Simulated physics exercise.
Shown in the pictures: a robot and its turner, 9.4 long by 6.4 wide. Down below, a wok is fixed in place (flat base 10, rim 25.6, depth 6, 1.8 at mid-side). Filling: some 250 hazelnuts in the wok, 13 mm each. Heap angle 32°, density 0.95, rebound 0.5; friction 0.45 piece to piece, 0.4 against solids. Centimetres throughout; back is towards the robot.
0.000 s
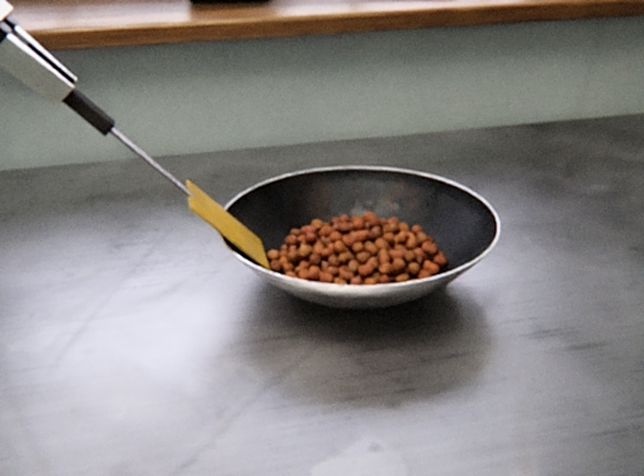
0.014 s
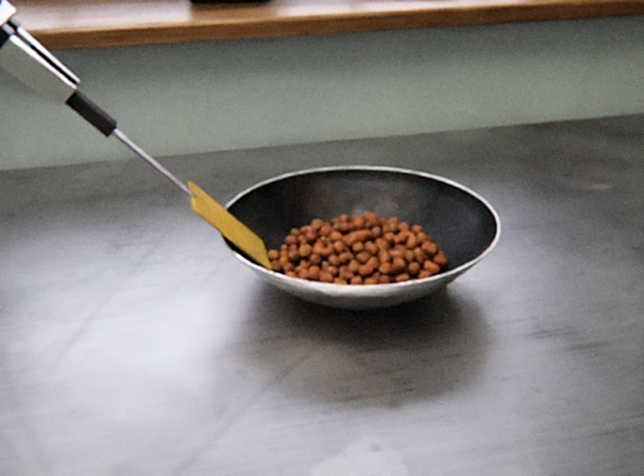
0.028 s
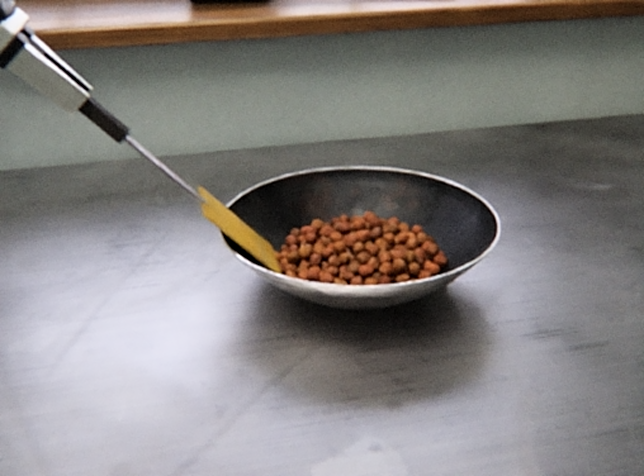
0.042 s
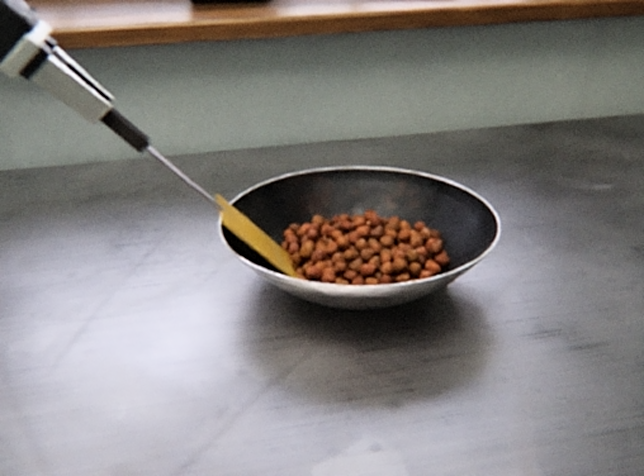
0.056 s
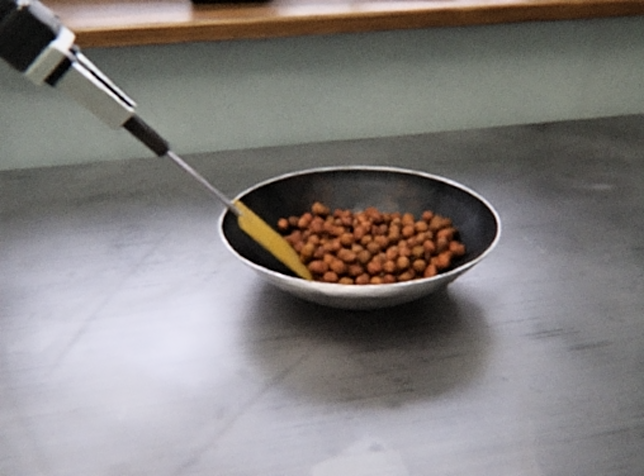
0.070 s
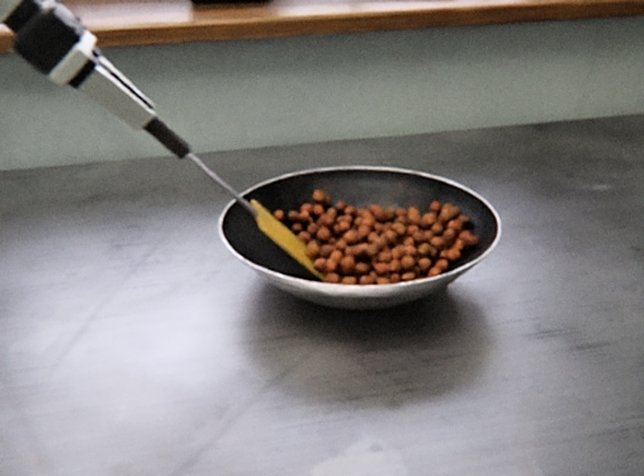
Yellow turner on a robot arm sliding rightward into a dark wok on a grey surface, pushing and spreading heaped brown hazelnuts.
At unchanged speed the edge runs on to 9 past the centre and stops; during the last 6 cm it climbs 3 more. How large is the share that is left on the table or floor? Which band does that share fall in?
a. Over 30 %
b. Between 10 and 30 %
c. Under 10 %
a.
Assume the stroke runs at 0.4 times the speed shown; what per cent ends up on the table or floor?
About 20 per cent.
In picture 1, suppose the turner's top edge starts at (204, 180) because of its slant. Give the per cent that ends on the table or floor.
I'd estimate around 45 per cent.
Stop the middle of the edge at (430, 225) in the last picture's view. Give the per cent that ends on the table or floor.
About 25 per cent.
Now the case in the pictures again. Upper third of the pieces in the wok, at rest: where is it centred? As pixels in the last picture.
Pixel position: Approx. (418, 253).
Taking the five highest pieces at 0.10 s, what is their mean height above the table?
Height: Some 7 cm.
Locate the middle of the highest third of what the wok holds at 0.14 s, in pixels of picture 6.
About pixel (436, 216).
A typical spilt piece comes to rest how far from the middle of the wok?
Roughly 40 centimetres.
After 0.10 s, sloping 48°, highest piece 7 above the table; 248 in the wok.
After 0.14 s, sloping 48°, highest piece 8 above the table; 243 in the wok, 5 on the blade or in flight.
After 0.36 s, sloping 48°, highest piece 20 above the table; 143 in the wok, 43 on the table or floor, 62 on the blade or in flight.
After 1.41 s, sloping 48°, highest piece 4 above the table; 143 in the wok, 105 on the table or floor.
In the end, 143 in the wok, 105 on the table or floor. That is 42 % on the table or floor.
